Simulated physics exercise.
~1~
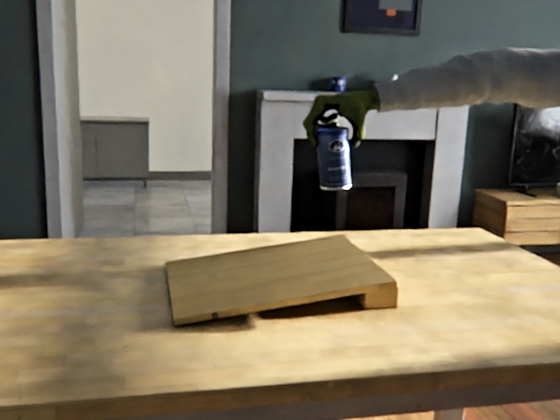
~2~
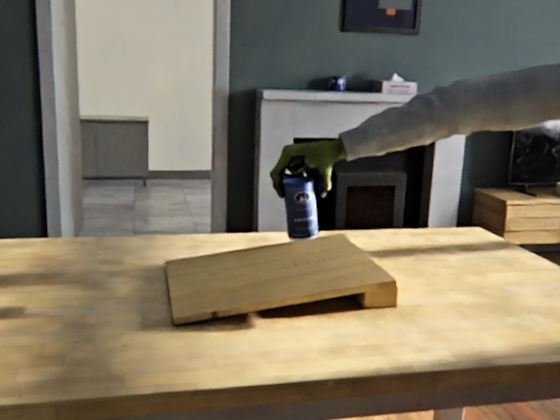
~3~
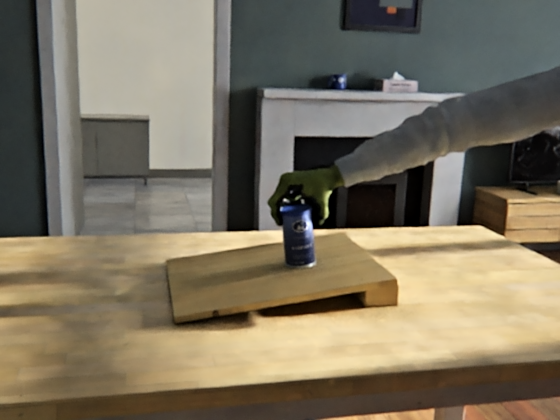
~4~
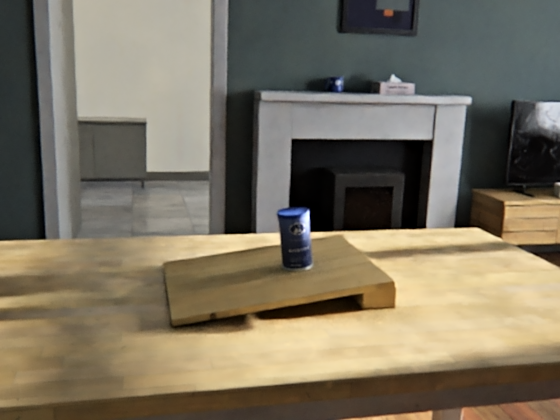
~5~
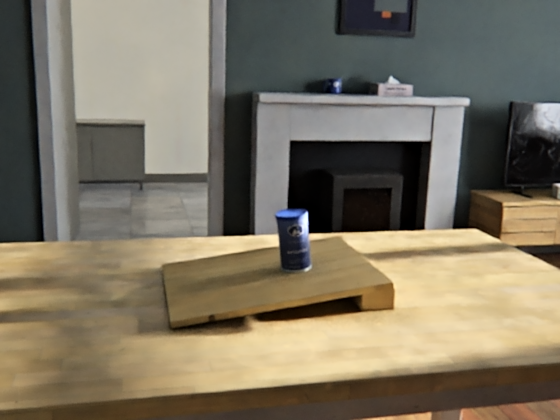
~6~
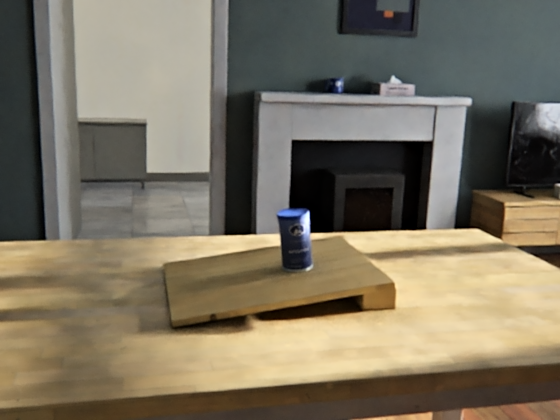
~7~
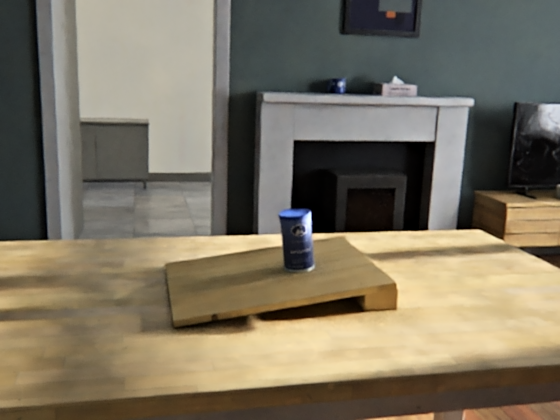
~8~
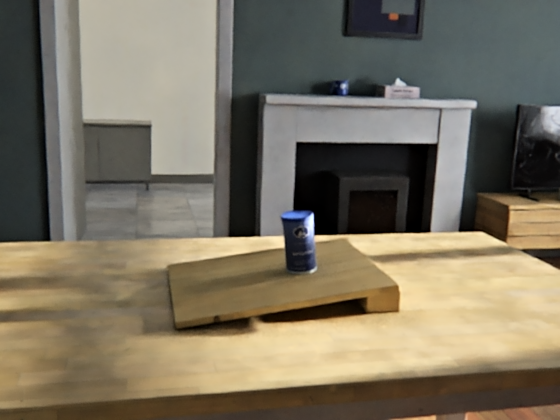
In a living room, a gloved hand sets a blue tin on a sloping board, where it stays.
